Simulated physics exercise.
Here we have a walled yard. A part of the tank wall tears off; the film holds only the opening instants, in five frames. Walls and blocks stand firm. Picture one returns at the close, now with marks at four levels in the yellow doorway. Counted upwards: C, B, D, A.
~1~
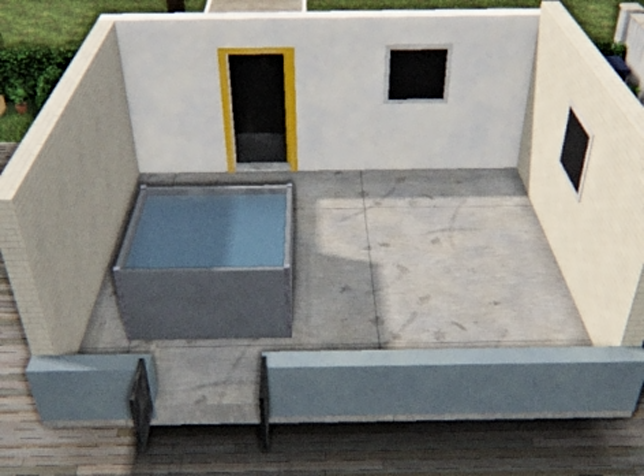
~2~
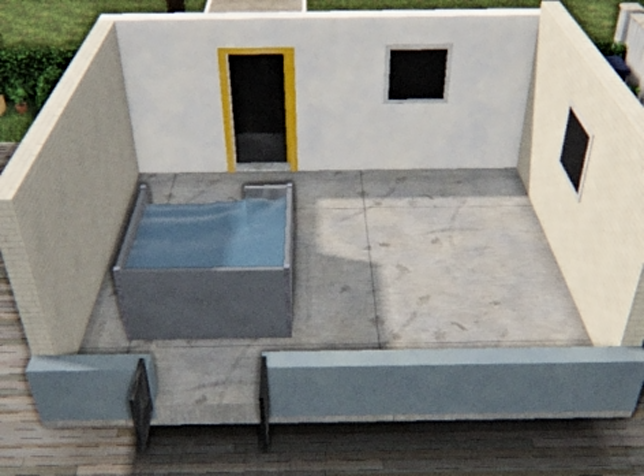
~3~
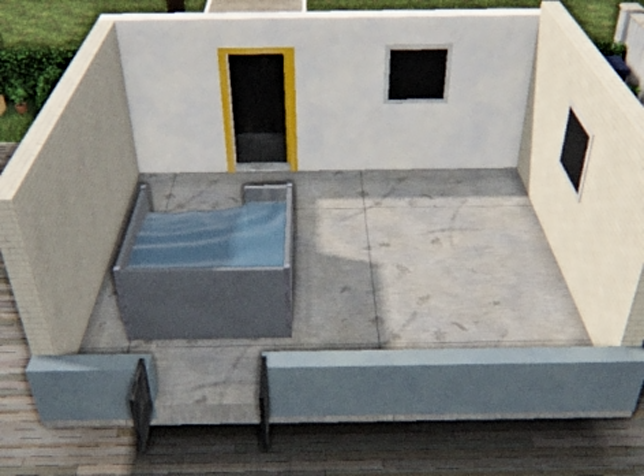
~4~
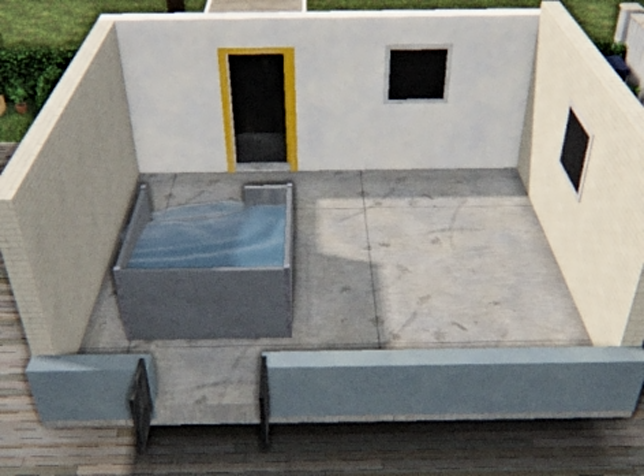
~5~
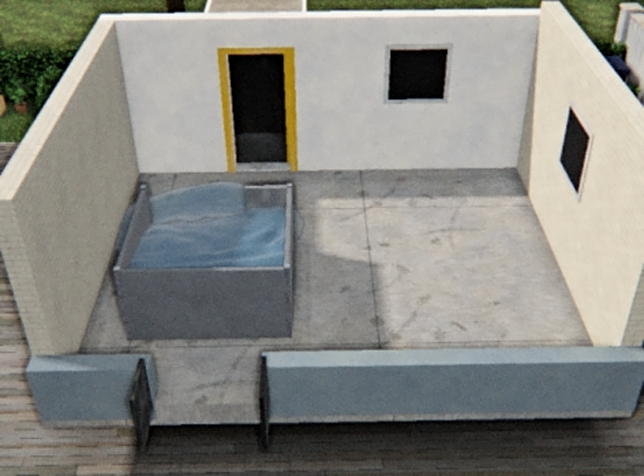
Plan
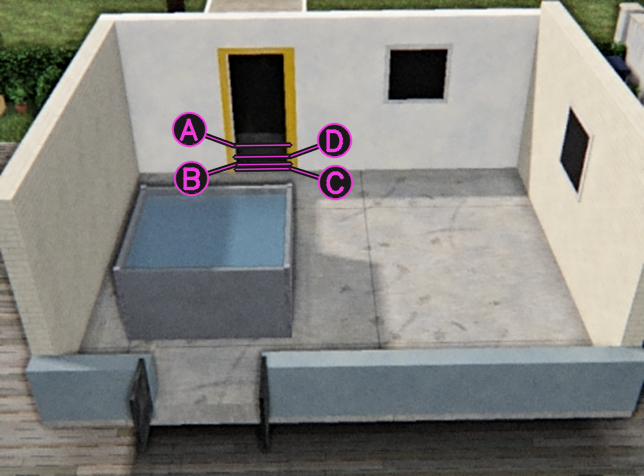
In a walled yard with a yellow-framed doorway and an open gate, a raised grey tank holds still blue water. The water then drops at the back and ripples across the tank, its surface tilting and shifting in waves, while the pale paved floor in view looks unchanged.
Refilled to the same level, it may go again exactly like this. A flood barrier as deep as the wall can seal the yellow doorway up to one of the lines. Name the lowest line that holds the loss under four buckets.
I would pick line A.
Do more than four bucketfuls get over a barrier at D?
Yes.
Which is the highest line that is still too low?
Here it is line D.
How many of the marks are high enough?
One of them.
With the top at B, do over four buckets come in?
Yes.
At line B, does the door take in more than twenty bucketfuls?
Yes.
On the marked copy, A at (262, 145); B at (263, 164); C at (263, 169); D at (262, 156); from the bottom up C, B, D, A.
With A, a splash gets over, under a bucket.
With B, dozens of bucketfuls pour in.
With C, dozens of bucketfuls pour in.
With D, about 13 bucketfuls get in.
